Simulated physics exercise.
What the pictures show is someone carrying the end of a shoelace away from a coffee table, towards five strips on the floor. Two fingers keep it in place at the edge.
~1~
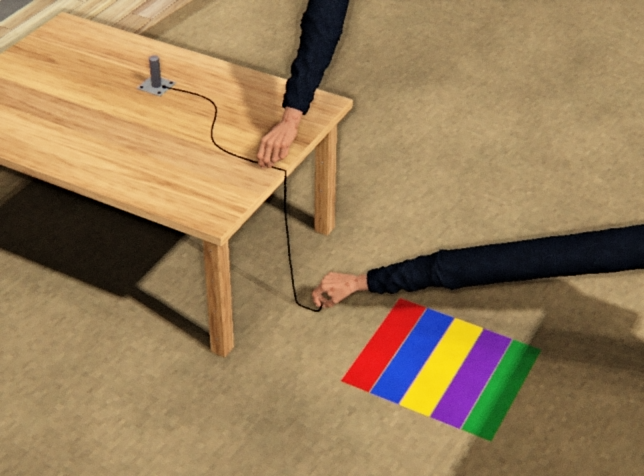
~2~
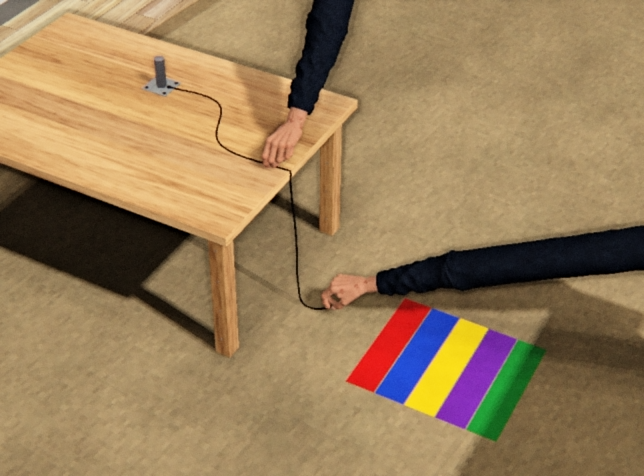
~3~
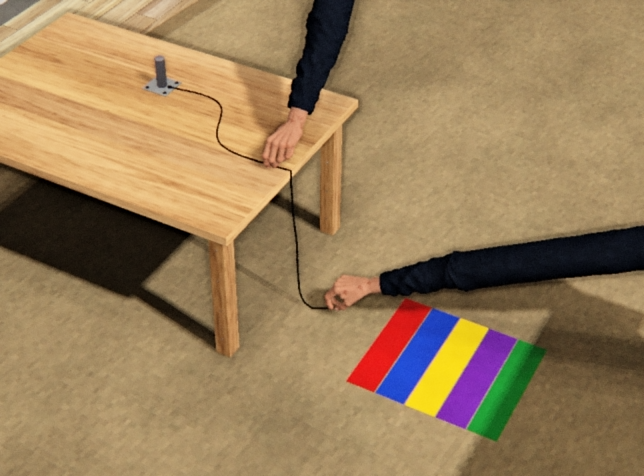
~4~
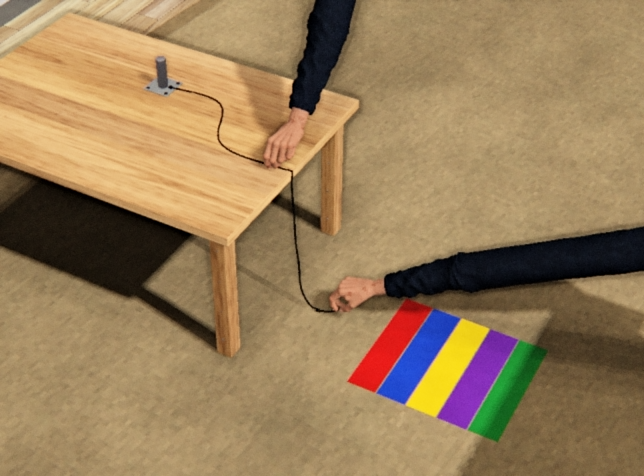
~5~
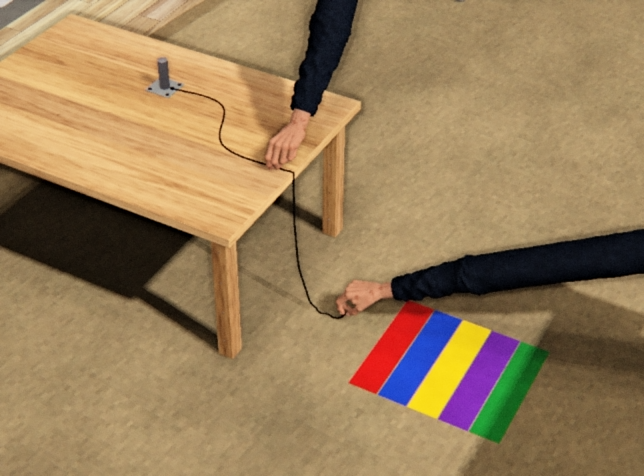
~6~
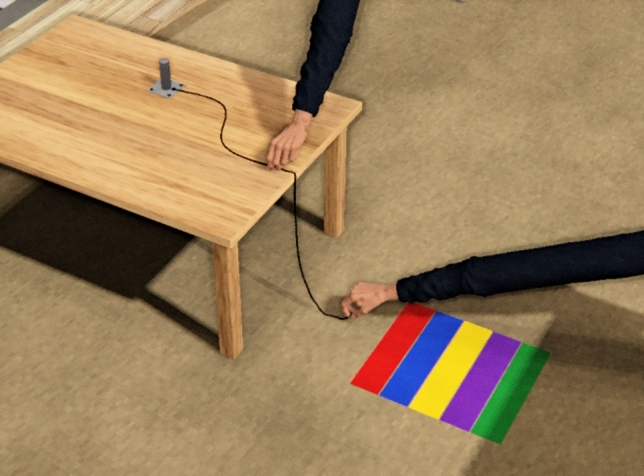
On a wooden coffee table, two fingers of one hand keep a dark shoelace in place at the edge, while beside five coloured strips on the floor another hand draws its hanging end slightly to the right.
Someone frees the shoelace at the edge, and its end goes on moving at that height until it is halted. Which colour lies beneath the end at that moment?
Yellow.
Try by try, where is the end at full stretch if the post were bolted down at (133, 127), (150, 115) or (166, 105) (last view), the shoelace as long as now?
(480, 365), (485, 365) and (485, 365).
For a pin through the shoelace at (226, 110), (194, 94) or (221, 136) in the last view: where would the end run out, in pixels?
First try (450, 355), second try (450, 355), third try (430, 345).
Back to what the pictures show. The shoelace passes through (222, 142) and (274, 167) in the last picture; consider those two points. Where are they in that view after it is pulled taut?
Near (254, 142) and (300, 176).
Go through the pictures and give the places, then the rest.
The first picture shows end (322, 305); red (365, 371); blue (395, 382); yellow (424, 394); purple (455, 406); green (486, 418).
The second picture shows end (331, 306); shoelace through (197, 93) (219, 123) (239, 155) (290, 183) (296, 239) (299, 290).
The third picture shows end (334, 307).
The fourth picture shows end (339, 309); shoelace through (198, 94) (220, 124) (240, 155) (292, 183) (296, 239) (302, 291).
The fifth picture shows end (346, 313).
The sixth picture shows end (351, 315); shoelace through (201, 95) (224, 125) (243, 157) (295, 185) (297, 240) (310, 293).
Soon after, end near (400, 334); over red.
After that, end near (435, 347); over blue.
At the stop, end near (456, 355); over yellow. The end stops over the yellow strip.
